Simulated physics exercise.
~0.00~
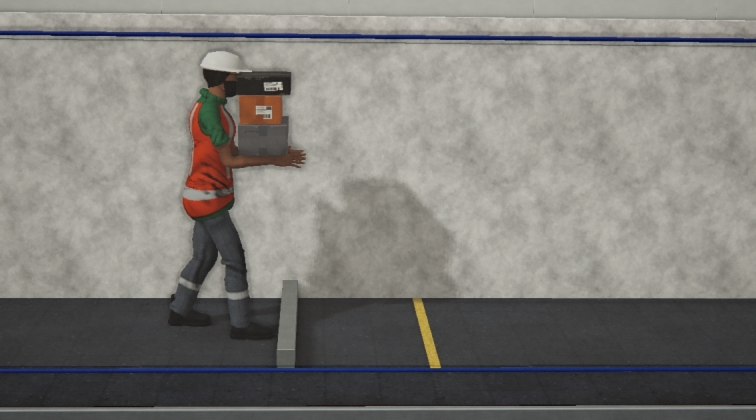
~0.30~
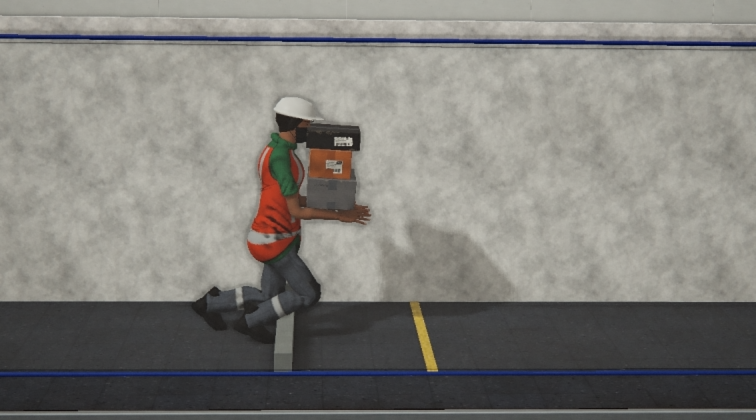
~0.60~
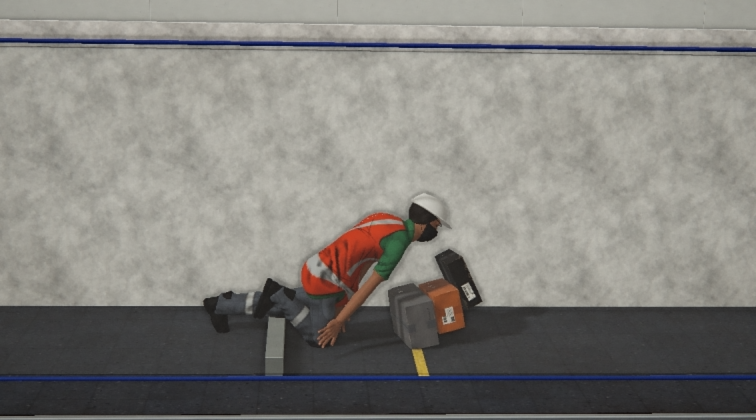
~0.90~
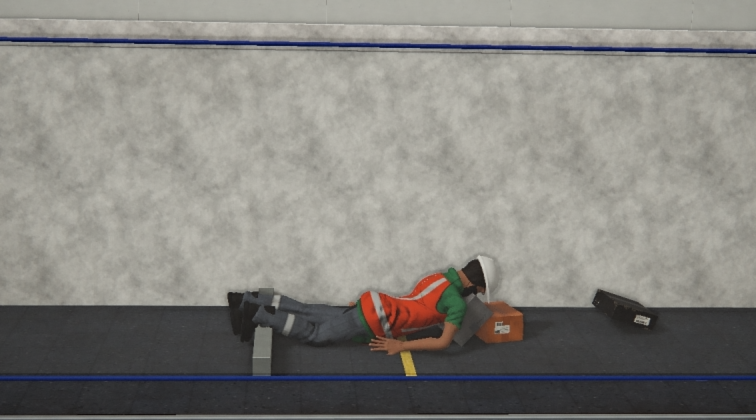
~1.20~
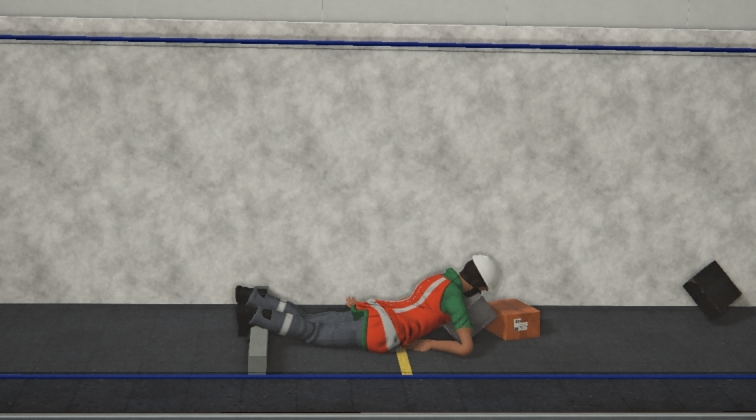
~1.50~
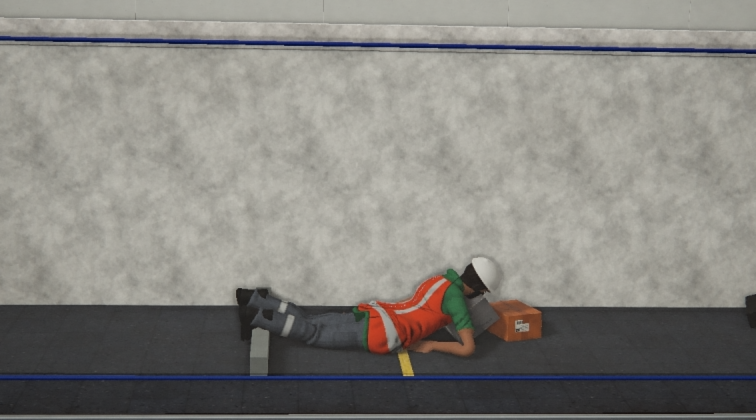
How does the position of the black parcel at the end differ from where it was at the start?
At the start the black parcel sits on top of the stack in the worker's arms, on the left side of the view. By the end it is down at floor level at the far right edge, well away from the worker and the other two cartons.
